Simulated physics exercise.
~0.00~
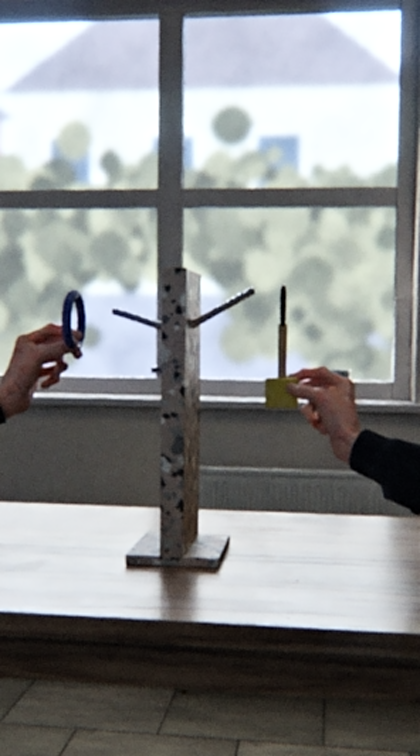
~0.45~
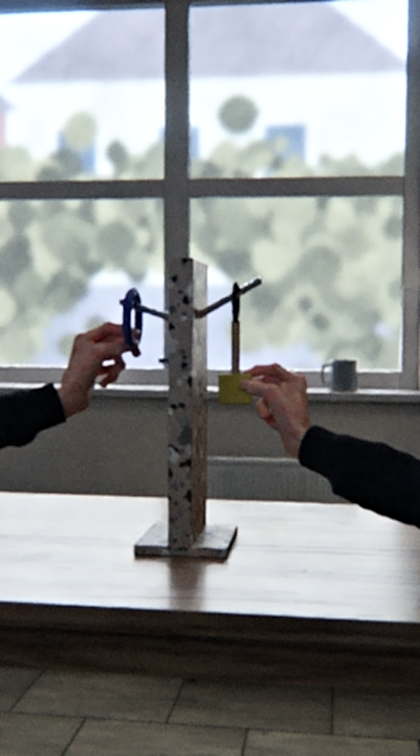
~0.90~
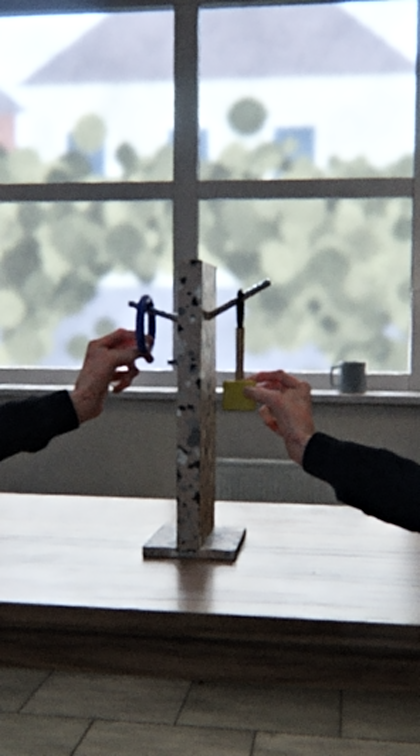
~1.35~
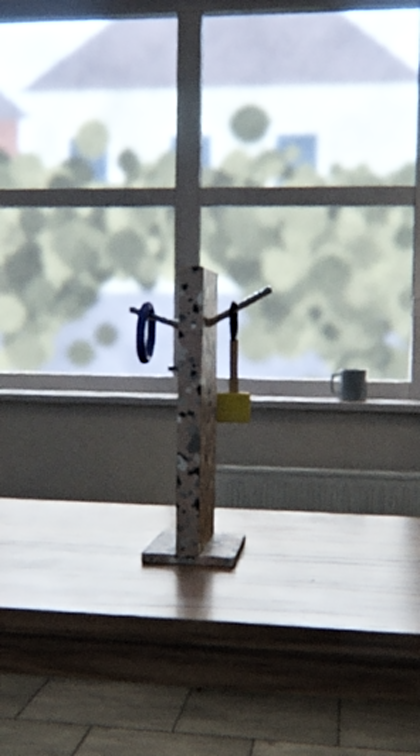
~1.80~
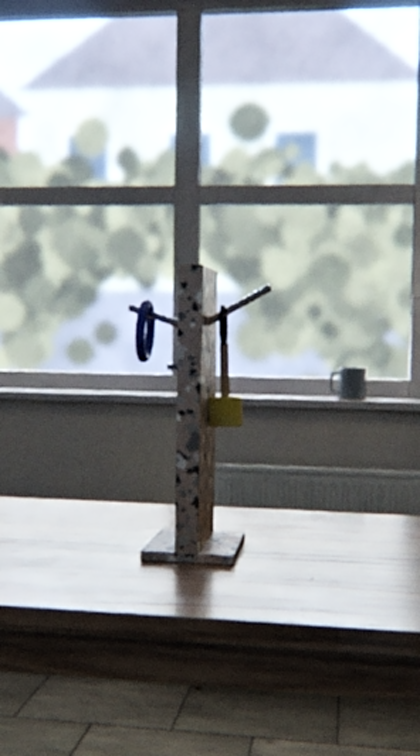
Yellow brush and blue tape ring being hung by two hands on a speckled stand's pegs, the brush sliding inward, both staying hooked.
